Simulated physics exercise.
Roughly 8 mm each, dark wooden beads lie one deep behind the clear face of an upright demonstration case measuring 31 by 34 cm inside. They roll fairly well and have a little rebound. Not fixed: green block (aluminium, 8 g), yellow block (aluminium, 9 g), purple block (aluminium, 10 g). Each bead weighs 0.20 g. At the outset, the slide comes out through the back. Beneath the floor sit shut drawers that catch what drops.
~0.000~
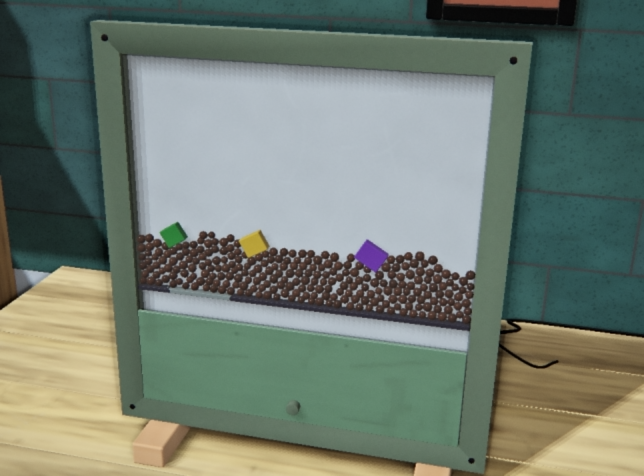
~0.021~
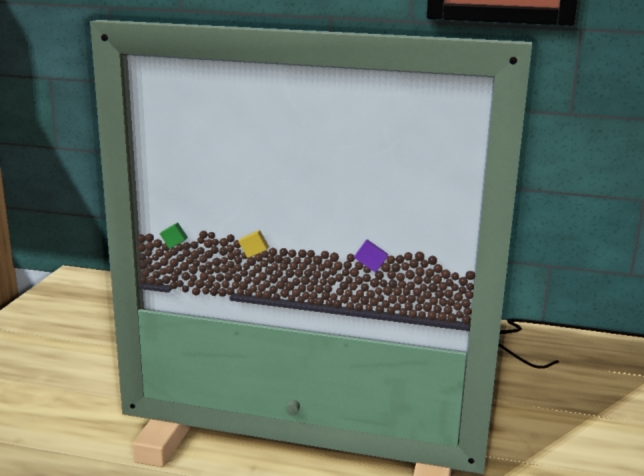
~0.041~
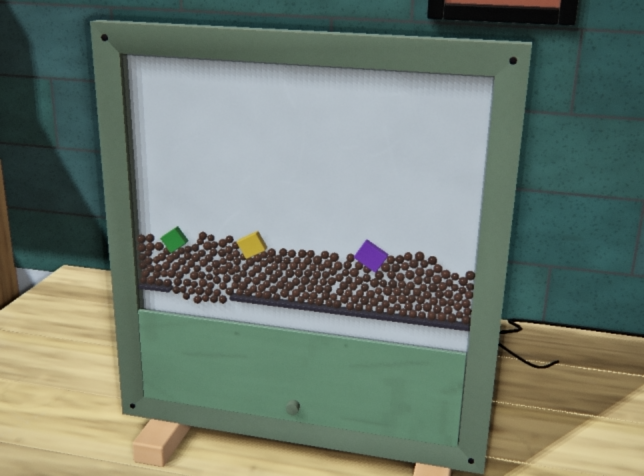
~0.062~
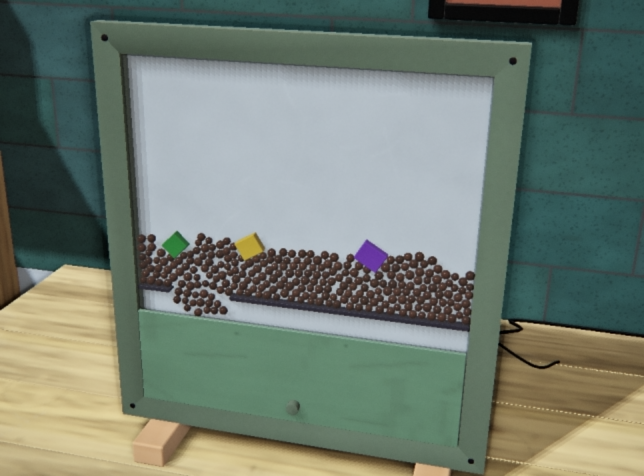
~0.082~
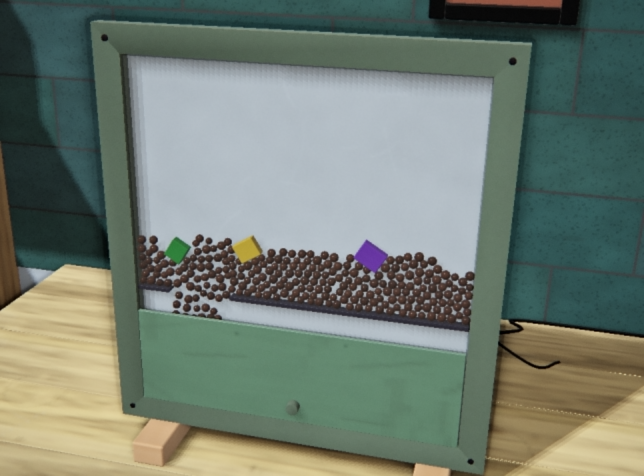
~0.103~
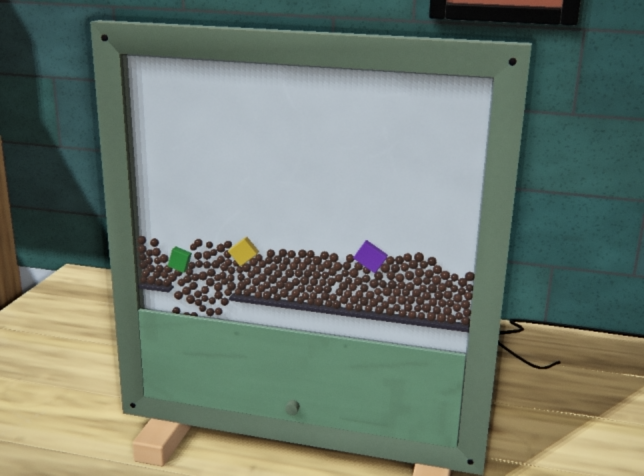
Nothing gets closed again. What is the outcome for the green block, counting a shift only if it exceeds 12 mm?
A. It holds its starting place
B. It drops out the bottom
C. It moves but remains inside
B.
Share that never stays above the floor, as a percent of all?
About 35 per cent.
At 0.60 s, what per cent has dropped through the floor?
Roughly 35 %.
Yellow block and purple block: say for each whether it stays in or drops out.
Yellow block gone, purple block still there.
After 0.25 s, 30 % are out; green block below the floor; yellow block moved 8.5 cm tilted 43°; purple block moved 0.0 cm tilted 31°.
After 0.60 s, 35 % are out; green block below the floor; yellow block below the floor; purple block moved 0.0 cm tilted 31°.
After 1.30 s, 35 % are out; green block below the floor; yellow block below the floor; purple block moved 0.0 cm tilted 31°.
All still by 1.5 s, 35 % are out; green block below the floor; yellow block below the floor; purple block moved 0.0 cm tilted 31°.
